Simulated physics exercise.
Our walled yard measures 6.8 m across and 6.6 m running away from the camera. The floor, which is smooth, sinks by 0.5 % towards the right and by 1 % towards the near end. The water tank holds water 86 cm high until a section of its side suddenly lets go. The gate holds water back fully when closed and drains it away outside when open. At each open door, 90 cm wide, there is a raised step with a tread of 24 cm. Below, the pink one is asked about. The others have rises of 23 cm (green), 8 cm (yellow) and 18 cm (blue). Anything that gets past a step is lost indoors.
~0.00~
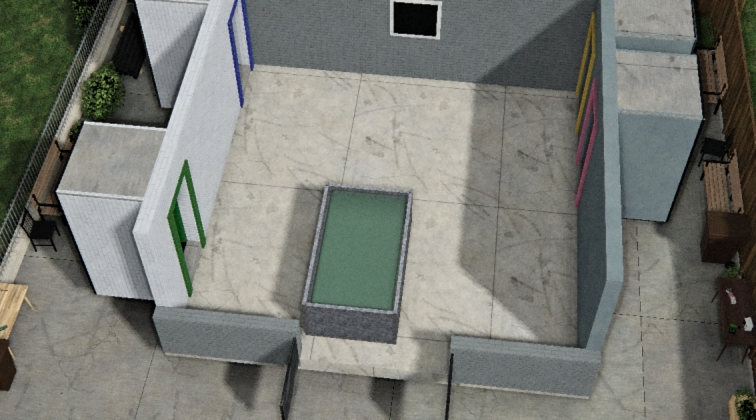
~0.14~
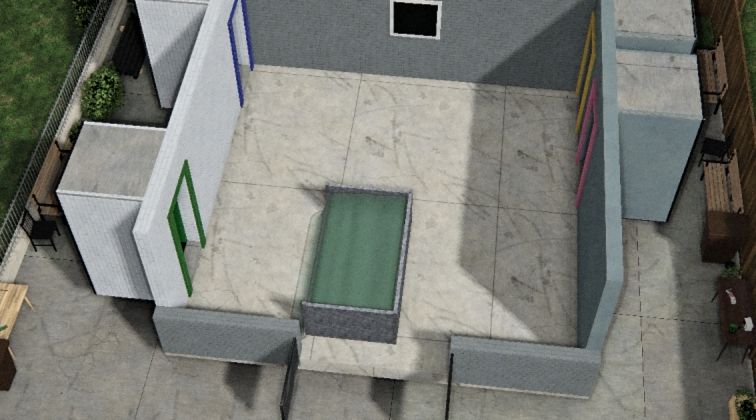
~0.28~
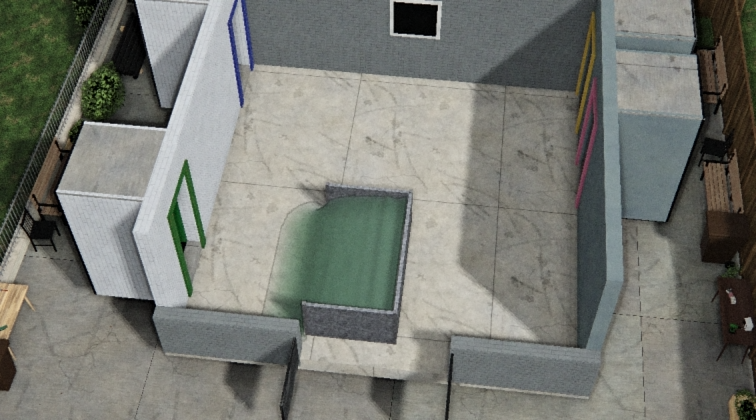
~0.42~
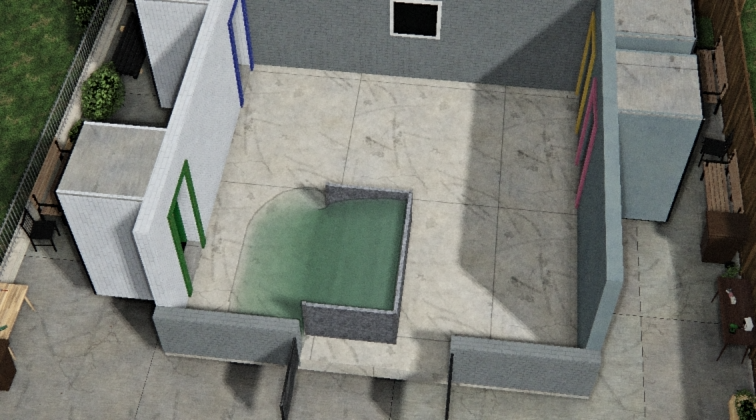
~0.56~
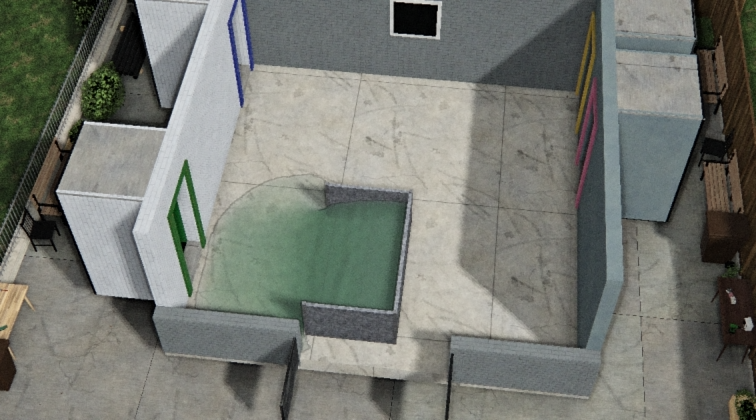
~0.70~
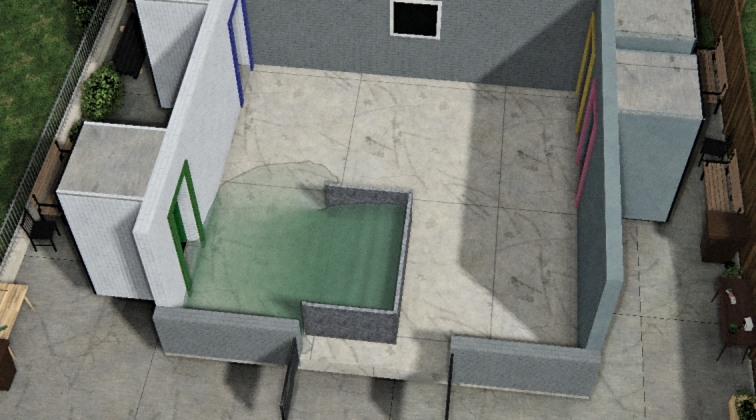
Green water sits still in a grey-walled tank near the front of a pale-floored walled yard, seen from high above by a camera that stays fixed. A green door frame and a blue one stand along the left wall, yellow and pink ones on the right, and a dark square opening at the back. The tank's left side gives way, and the water pours out leftward, fanning across the floor to the green frame and spreading towards the back.
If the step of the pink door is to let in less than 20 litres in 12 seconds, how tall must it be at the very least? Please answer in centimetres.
At the very least, close to 6 cm.
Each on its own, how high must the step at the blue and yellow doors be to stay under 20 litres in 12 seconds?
About 13.0 cm at blue and 14.0 cm at yellow.
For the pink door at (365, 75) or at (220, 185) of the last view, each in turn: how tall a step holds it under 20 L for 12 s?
Around 9.5 and 24 cm respectively.
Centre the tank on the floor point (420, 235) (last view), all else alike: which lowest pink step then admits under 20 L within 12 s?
Then it needs to be around 7.0 cm high.
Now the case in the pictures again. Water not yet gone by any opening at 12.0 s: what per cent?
Some 80 %.
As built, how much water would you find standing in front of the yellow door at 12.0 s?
About 6.5 centimetres deep.
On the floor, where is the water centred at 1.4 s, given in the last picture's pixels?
Approximately (283, 267).
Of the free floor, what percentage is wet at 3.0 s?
I'd estimate about 40 percent.
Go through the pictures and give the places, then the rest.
In the first picture, the water tank at (360, 248) is whole and still, 86 cm deep; the pink door at (586, 149) is dry.
In the second picture, the front is at a hidden place, 0.3 m from the gap at (320, 261); 0.6 m2 of floor is wet, 86 cm left at the back.
In the third picture, water pours out at (320, 264) and has run 0.8 m, to a hidden place; about 16 cm deep outside, 76 cm at the back.
In the fourth picture, water pours out at (320, 265) and has run 1.4 m, to (236, 288); about 14 cm deep outside, 74 cm at the back.
In the fifth picture, water pours out at (320, 266) and has run 2.0 m, to (205, 277); about 12 cm deep outside, 69 cm at the back.
In the sixth picture, the gap is at (320, 266), the front 2.3 m out at (183, 282); the back of the water tank holds 61 cm; 4.8 m in a straight line remain to the pink door at (586, 149).
After 1.4 s water covers 25 % of the floor, deepest (58 cm) near (187, 307); it has not reached the pink door.
After 3.0 s water covers 40 % of the floor, deepest (28 cm) near (293, 345); it has not reached the pink door.
After 12.0 s water covers 95 % of the floor, deepest (14 cm) near (570, 375); 7 cm at the pink door, 0 litres in over its 16 cm step.
At the pink door as built, the water arrived by 6.0 s and peaked near 10 cm at 7.6 s.
With a step of 5.5 cm, 25 litres would have come in within the 12 s; with 6.5 cm, 16 litres. So under 20 litres takes about 6 cm.
